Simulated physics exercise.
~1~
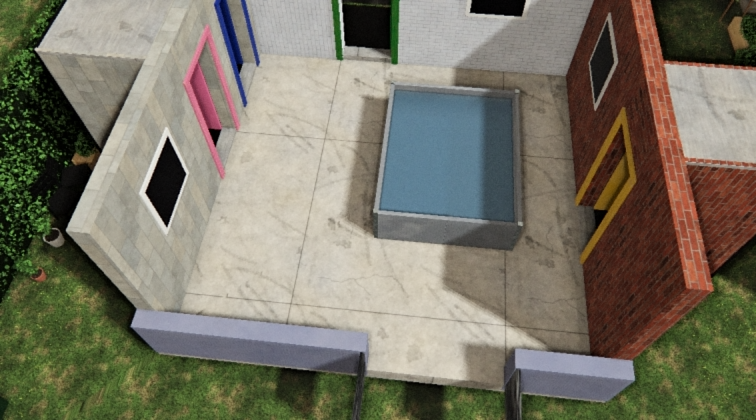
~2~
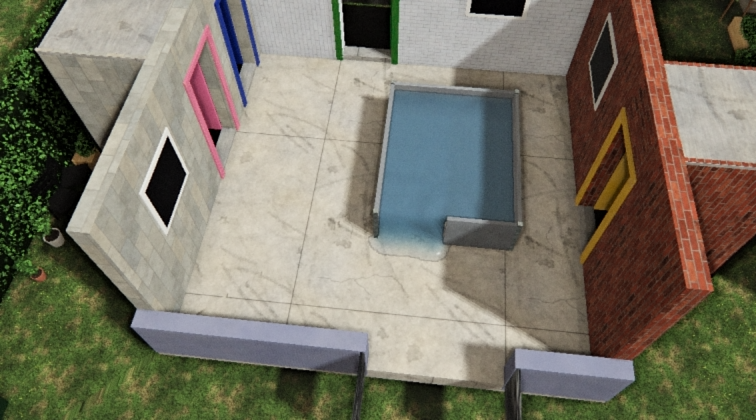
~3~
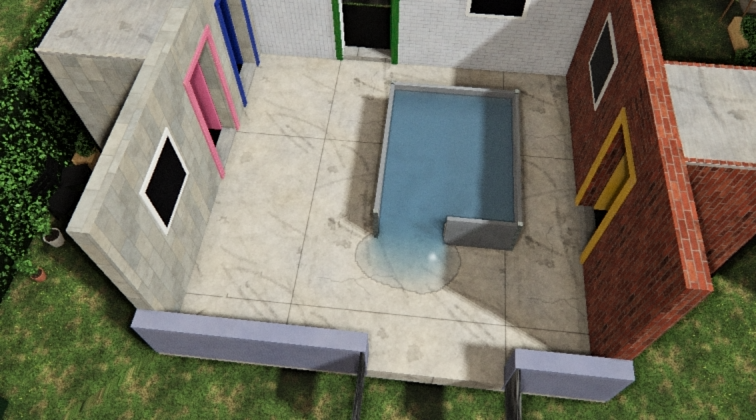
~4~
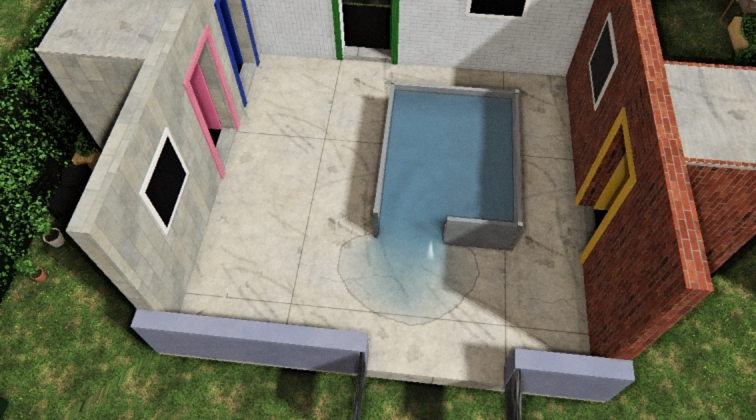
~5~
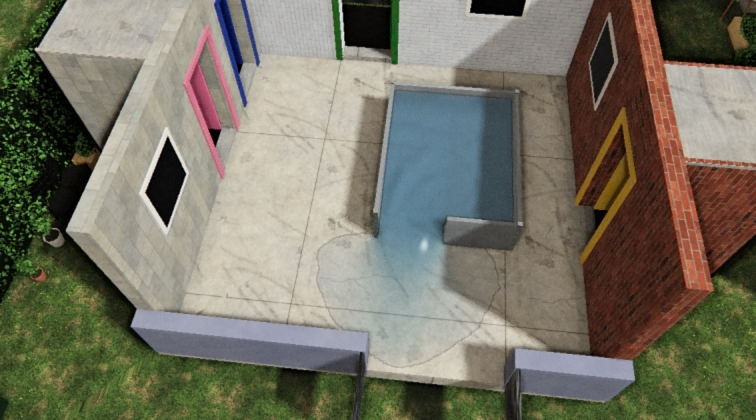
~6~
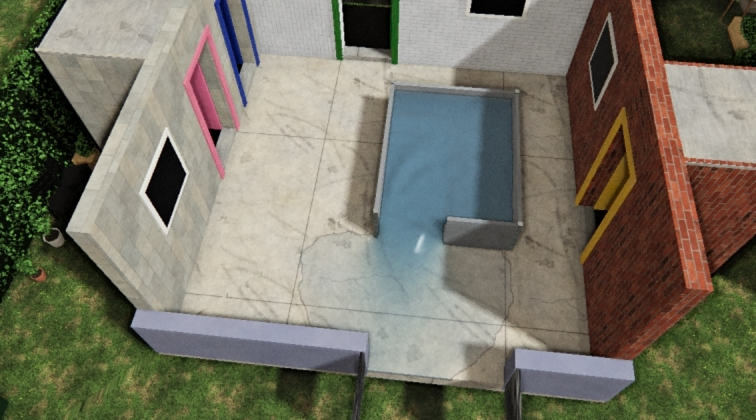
Water lies still in a grey-walled rectangular tank on a pale stone court seen from a fixed view high overhead, then pours through a gap at the left of the near wall. It spreads across the slabs in a thin, widening, rounded sheet towards the low lavender walls at the front. Around it stand a grey wall with a pink doorway at left, white brick with a green doorway behind, and red brick with a yellow doorway at right.
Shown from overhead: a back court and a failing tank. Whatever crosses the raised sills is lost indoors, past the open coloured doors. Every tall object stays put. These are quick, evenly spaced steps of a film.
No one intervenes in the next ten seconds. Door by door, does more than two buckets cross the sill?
In order: Most likely the pink door gets two buckets or less; most likely the green door gets two buckets or less; most likely the yellow door gets two buckets or less; most likely the blue door gets two buckets or less.
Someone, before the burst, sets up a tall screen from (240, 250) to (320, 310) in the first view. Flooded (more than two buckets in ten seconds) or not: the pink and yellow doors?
Pink stays within, yellow stays within.
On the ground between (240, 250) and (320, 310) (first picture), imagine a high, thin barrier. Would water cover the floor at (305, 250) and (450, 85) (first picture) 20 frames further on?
Soaked, not wet.
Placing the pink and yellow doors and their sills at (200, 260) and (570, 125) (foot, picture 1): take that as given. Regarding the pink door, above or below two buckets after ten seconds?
Note: Pink beats the threshold.
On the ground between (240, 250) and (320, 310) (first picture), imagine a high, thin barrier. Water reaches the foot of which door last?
Observed: The door marked green.
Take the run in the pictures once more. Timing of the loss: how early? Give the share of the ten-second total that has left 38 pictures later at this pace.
About 80 %.
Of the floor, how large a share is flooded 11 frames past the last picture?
Near 25 in a hundred.
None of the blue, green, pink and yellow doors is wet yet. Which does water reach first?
The pink one.
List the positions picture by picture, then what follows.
The first picture shows still water in the tank at (451, 151).
In the second picture, the front is at (443, 252), out from the gap at (411, 231).
In the third picture, the front is at (442, 281), out from the gap at (411, 232).
In the fourth picture, water pours out at (411, 232) and has run to (418, 318).
In the fifth picture, the front is at a hidden place, out from the gap at (411, 232).
In the sixth picture, water pours out at (411, 232) and has run to a hidden place.
A moment on, water covers 20 % of the floor; the pink door not reached, the green door not reached, the yellow door not reached, the blue door not reached.
Next, water covers 25 % of the floor; the pink door not reached, the green door not reached, the yellow door not reached, the blue door not reached.
Then, water covers 45 % of the floor; the pink door wet at the sill, nothing in, the green door not reached, the yellow door not reached, the blue door not reached.
Later, water covers 70 % of the floor; the pink door wet at the sill, nothing in, the green door wet at the sill, nothing in, the yellow door wet at the sill, nothing in, the blue door wet at the sill, nothing in.
In the end, water covers 90 % of the floor; the pink door wet at the sill, nothing in, the green door wet at the sill, nothing in, the yellow door wet at the sill, nothing in, the blue door wet at the sill, nothing in.
